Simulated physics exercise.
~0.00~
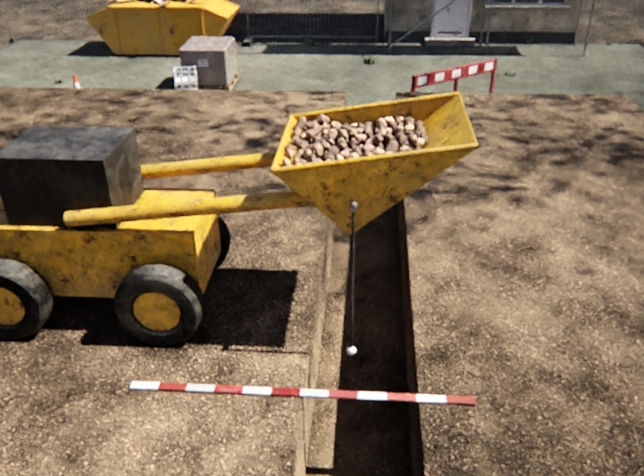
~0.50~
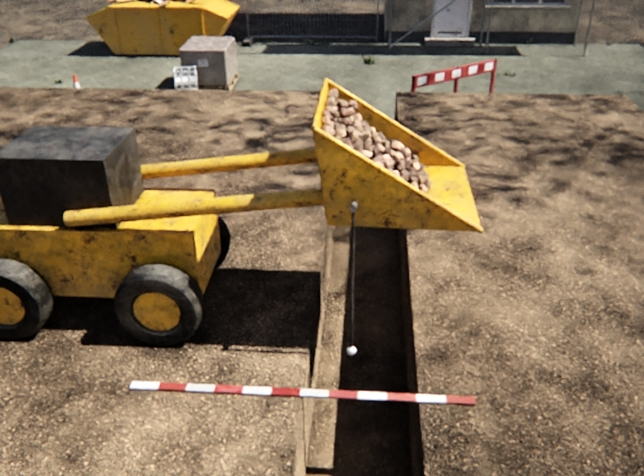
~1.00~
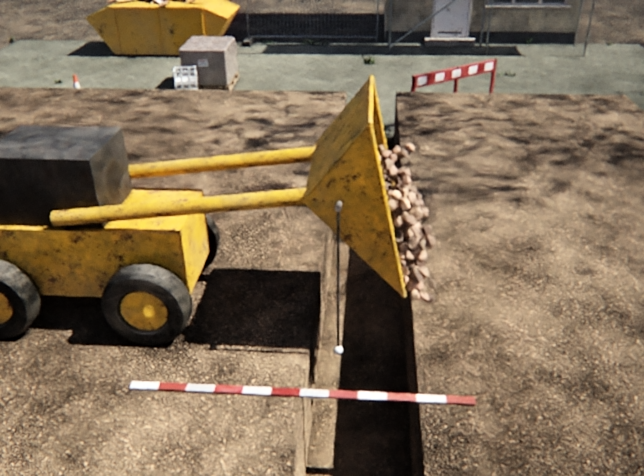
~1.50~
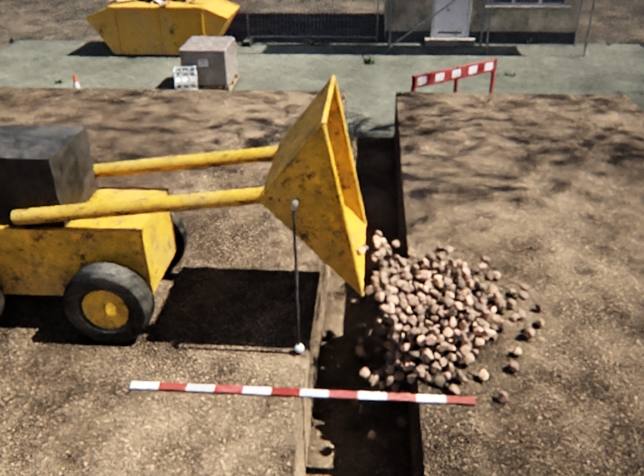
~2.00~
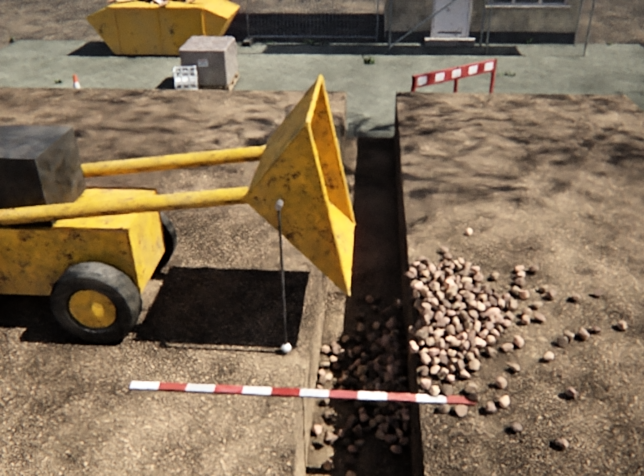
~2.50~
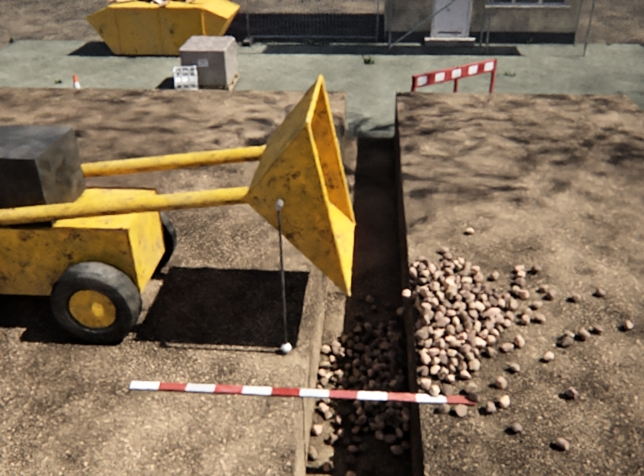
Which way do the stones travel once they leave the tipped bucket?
The stones move down, dropping from the bucket into the trench and onto the ground on its far side.
